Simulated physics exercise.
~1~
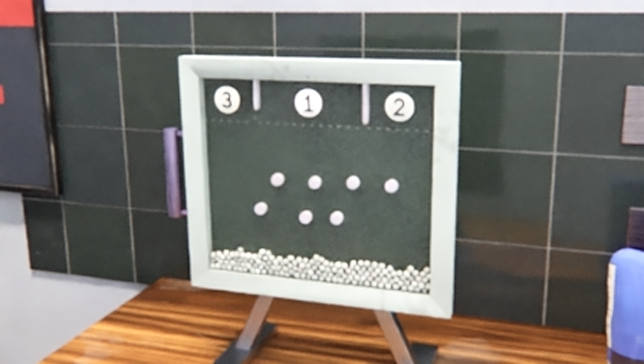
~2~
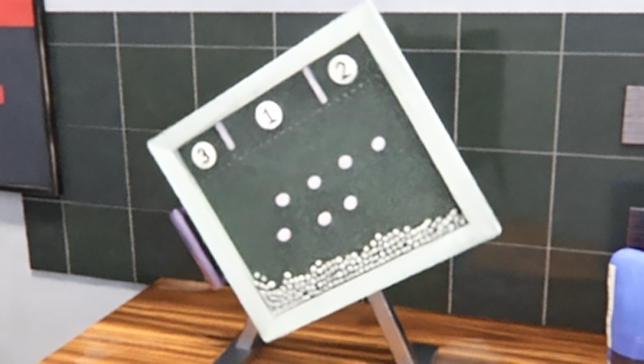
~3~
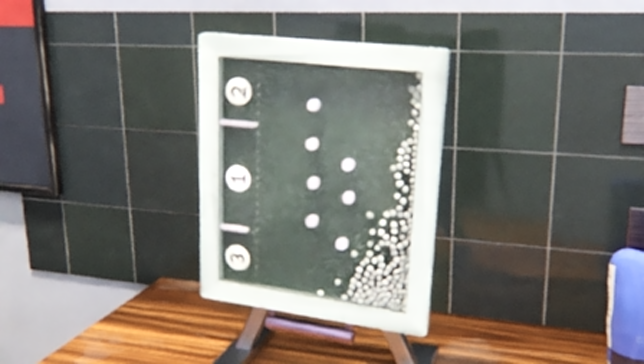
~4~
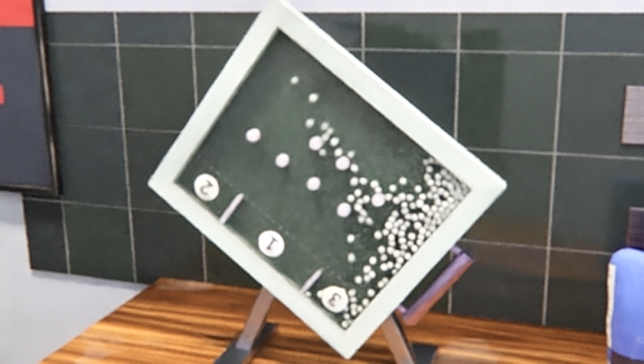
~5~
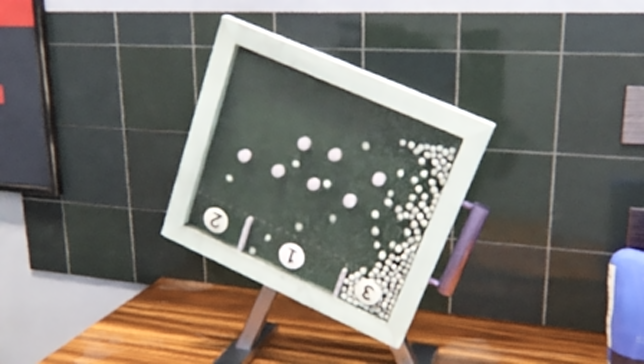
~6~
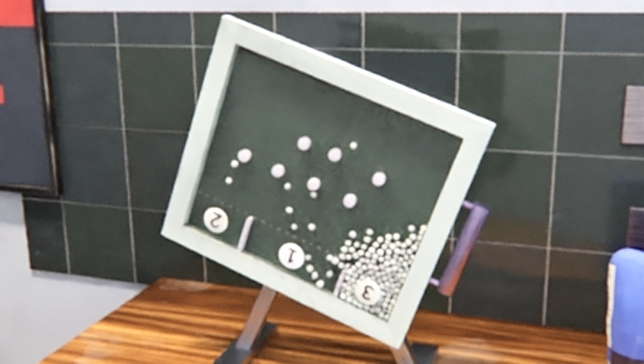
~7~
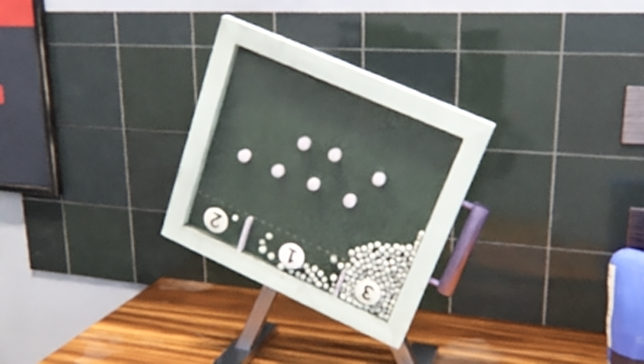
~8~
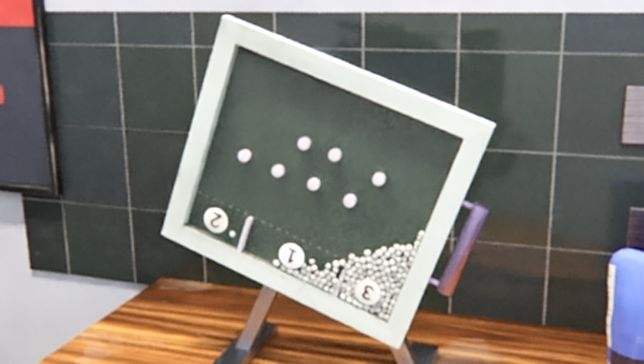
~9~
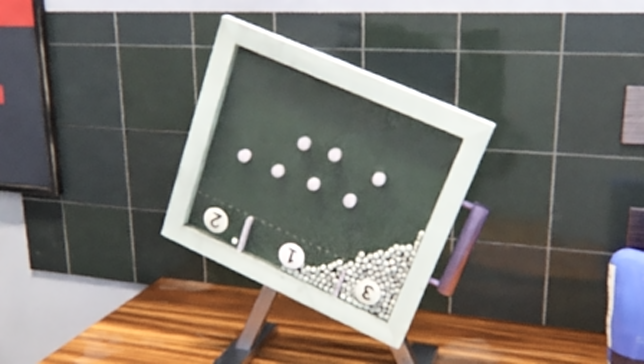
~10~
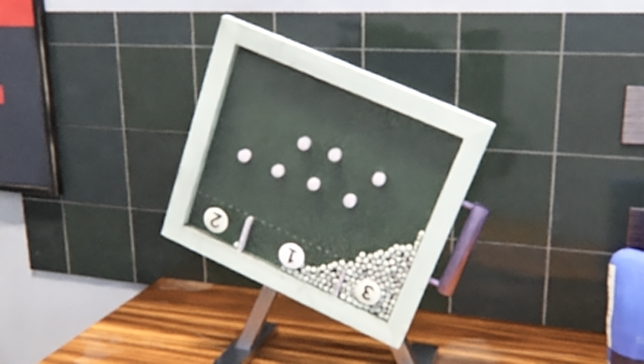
White beads lie in a thin layer along the bottom of a clear-fronted, pale-framed box on a wooden table, with three numbered pockets at its top. The box turns anticlockwise, and the beads tilt with it, then pile against the right side as the pockets swing down the left. As it tips further, beads tumble past the round pegs towards the lower right. The box stops tilted and nearly upside down, while the last beads drop and settle. They end heaped over pocket three and spilling into pocket one, leaving pocket two empty.
